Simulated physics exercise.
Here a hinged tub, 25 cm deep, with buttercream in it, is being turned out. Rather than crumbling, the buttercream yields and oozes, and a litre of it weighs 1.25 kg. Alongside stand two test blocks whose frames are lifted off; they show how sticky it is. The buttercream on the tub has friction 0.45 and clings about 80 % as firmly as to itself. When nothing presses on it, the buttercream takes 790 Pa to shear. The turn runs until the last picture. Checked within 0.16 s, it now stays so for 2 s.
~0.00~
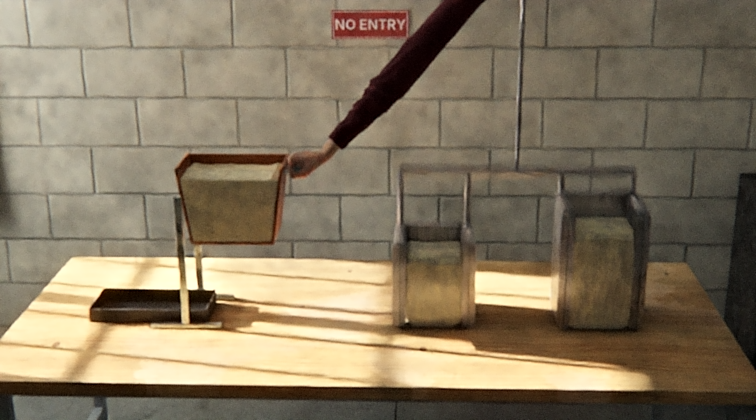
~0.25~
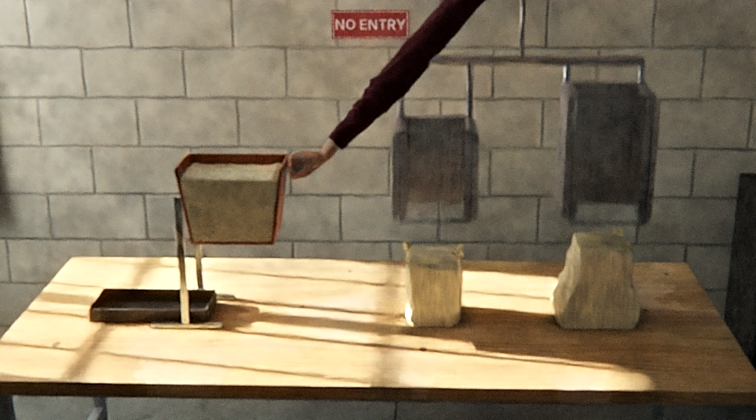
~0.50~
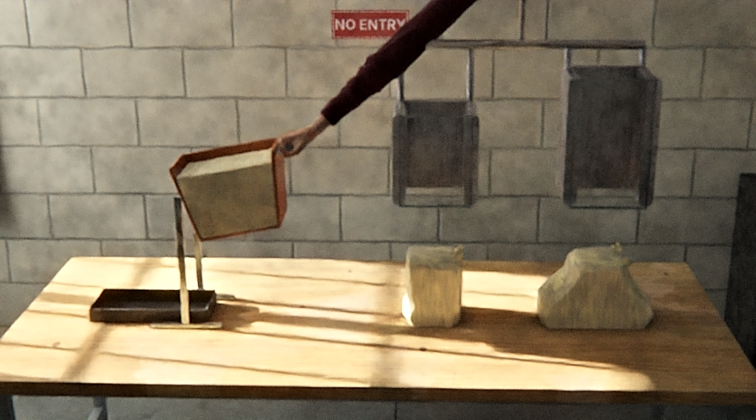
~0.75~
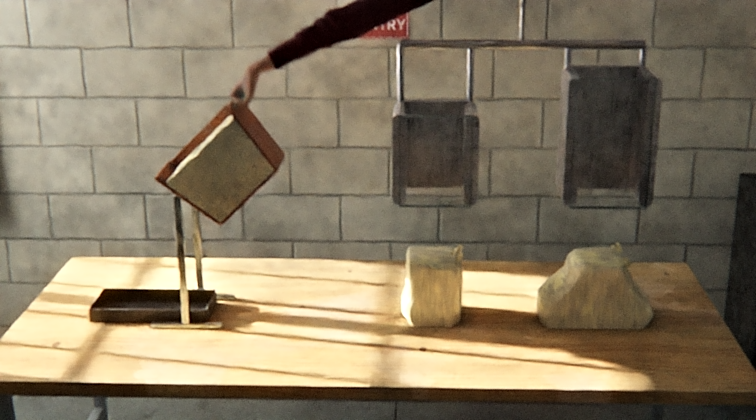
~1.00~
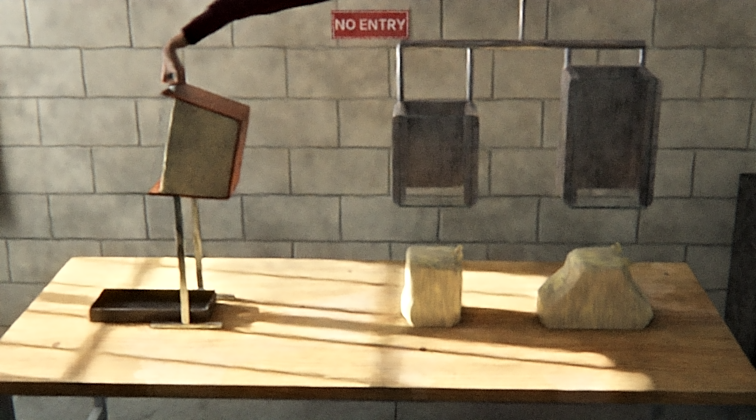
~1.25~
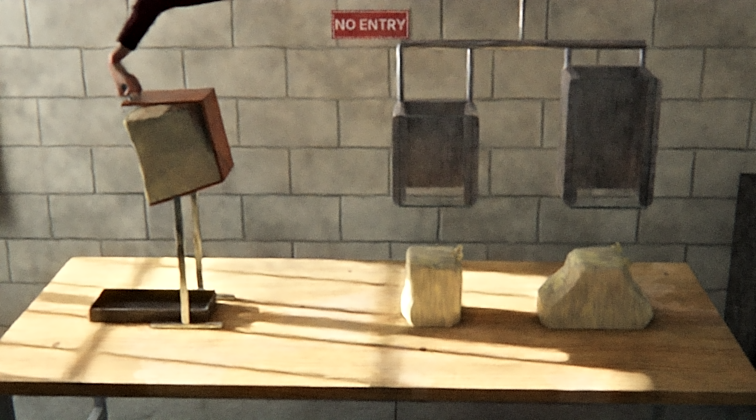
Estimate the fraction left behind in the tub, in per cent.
I would say 0 %.
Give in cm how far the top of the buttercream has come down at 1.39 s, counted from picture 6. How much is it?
I reckon it's close to 8 cm.
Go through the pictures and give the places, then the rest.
The first frame shows handle-side rim at (279, 170), tilt 0 degrees; highest point of the buttercream at (209, 179); test blocks 24 cm, 34 cm high (left to right).
The second frame shows handle-side rim at (279, 170), tilt 0 degrees; highest point of the buttercream at (209, 179); test blocks 24 cm, 29 cm high (left to right).
The third frame shows handle-side rim at (271, 152), tilt 11 degrees; highest point of the buttercream at (265, 164); test blocks 23 cm, 24 cm high (left to right).
The fourth frame shows handle-side rim at (226, 108), tilt 44 degrees; highest point of the buttercream at (229, 121); test blocks 23 cm, 24 cm high (left to right).
The fifth frame shows handle-side rim at (163, 95), tilt 78 degrees; highest point of the buttercream at (179, 102); test blocks 23 cm, 24 cm high (left to right).
The sixth frame shows handle-side rim at (122, 107), tilt 101 degrees; highest point of the buttercream at (182, 111); test blocks 23 cm, 24 cm high (left to right).
By 1.39 s, the tub is at 101 degrees and holds 65 %.
By 1.56 s, the tub is at 101 degrees and holds 29 %.
By 1.73 s, the tub is at 101 degrees and holds 8 %.
By 1.90 s, the tub is at 101 degrees and holds 0 %.
By 3.25 s, at the end, the tub is at 101 degrees and holds 0 %.
